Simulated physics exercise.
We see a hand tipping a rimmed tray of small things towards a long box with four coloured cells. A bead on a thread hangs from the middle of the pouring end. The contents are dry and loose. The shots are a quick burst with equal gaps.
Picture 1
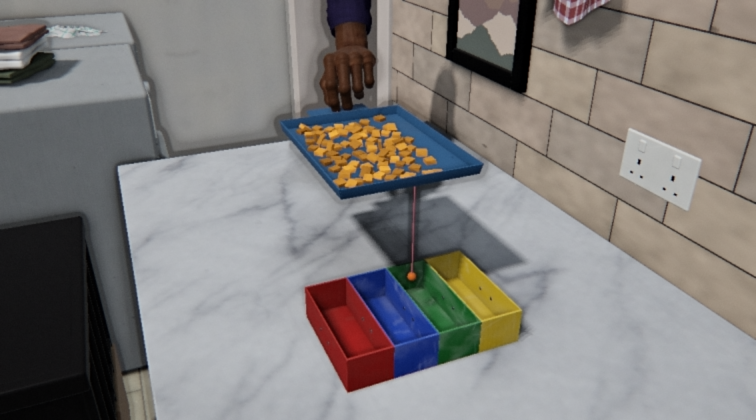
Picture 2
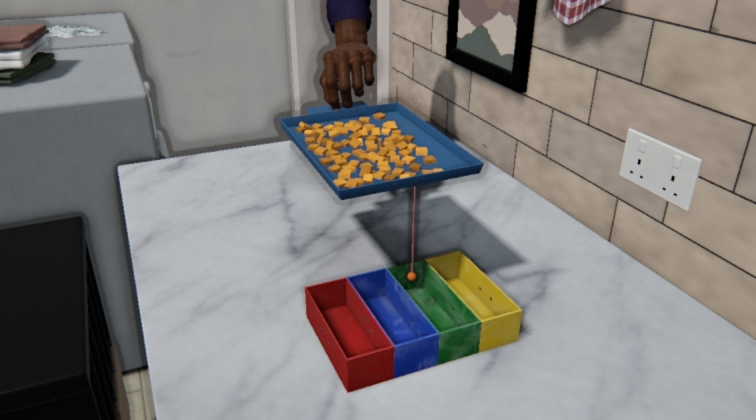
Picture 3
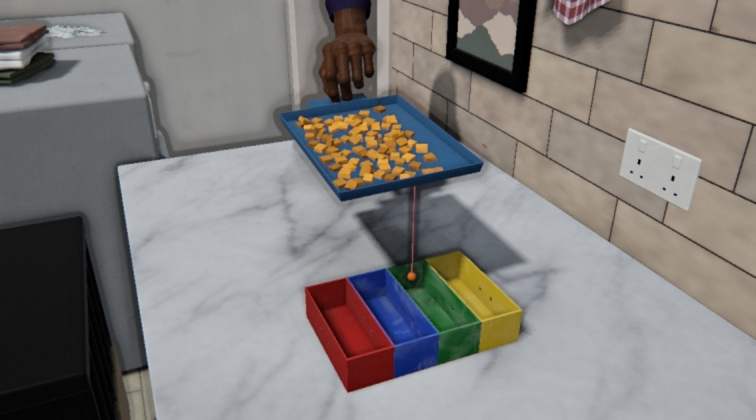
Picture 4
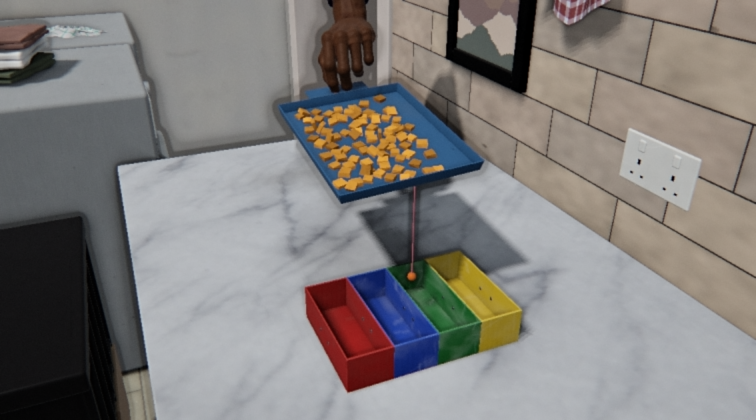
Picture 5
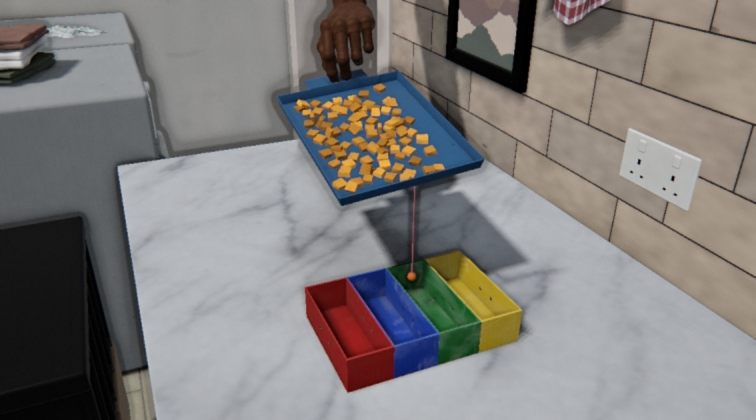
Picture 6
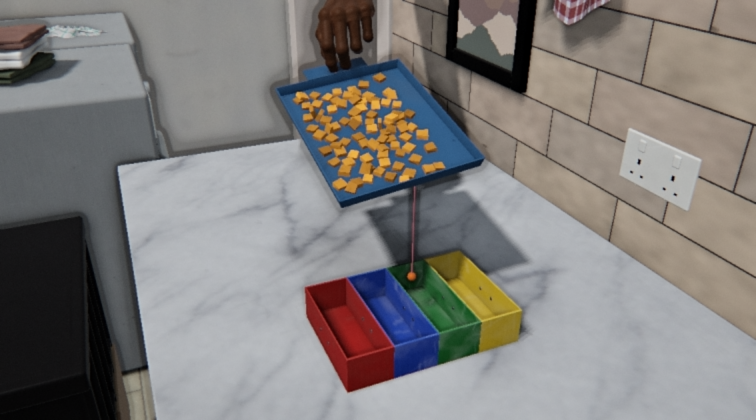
The footage shows a blue tray of small orange crackers above a box with red, blue, green and yellow cells, a bead hanging from its near edge; beneath a hand, the tray's far side rises, tilting it gradually toward the near left corner.
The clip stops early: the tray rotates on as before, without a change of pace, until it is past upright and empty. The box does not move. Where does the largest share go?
It favours the red compartment.
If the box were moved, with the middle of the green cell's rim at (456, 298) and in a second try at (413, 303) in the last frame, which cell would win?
In turn: The red one; that blue cell.
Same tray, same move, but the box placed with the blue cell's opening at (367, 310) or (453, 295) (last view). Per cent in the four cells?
First some 100, then 10 per cent.
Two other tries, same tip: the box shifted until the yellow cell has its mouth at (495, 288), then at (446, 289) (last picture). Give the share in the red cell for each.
Near 70 % and 10 %.
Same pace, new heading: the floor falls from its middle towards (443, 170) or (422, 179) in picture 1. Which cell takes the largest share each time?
The first try: The yellow cell. The second: That yellow cell.
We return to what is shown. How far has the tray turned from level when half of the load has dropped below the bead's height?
At some 110 degrees.
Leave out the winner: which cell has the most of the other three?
Next in line is blue.
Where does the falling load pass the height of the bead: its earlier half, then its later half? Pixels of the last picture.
First near (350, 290), later near (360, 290).
Shortly afterwards, tray tipped steeply; all but a few on the tray; only a few falling or outside the box.
Next, tray tipped right over; the bulk on the tray; near a quarter in the red cell; only a few in the blue cell; only a few falling or outside the box.
Some moments later, tray tipped past a quarter turn; near two thirds in the red cell; near a quarter in the blue cell; only a few in the green cell; only a few falling or outside the box.
In the end, tray tipped past a quarter turn; near two thirds in the red cell; near a quarter in the blue cell; only a few in the green cell; none at all in the yellow cell; only a few outside the box.
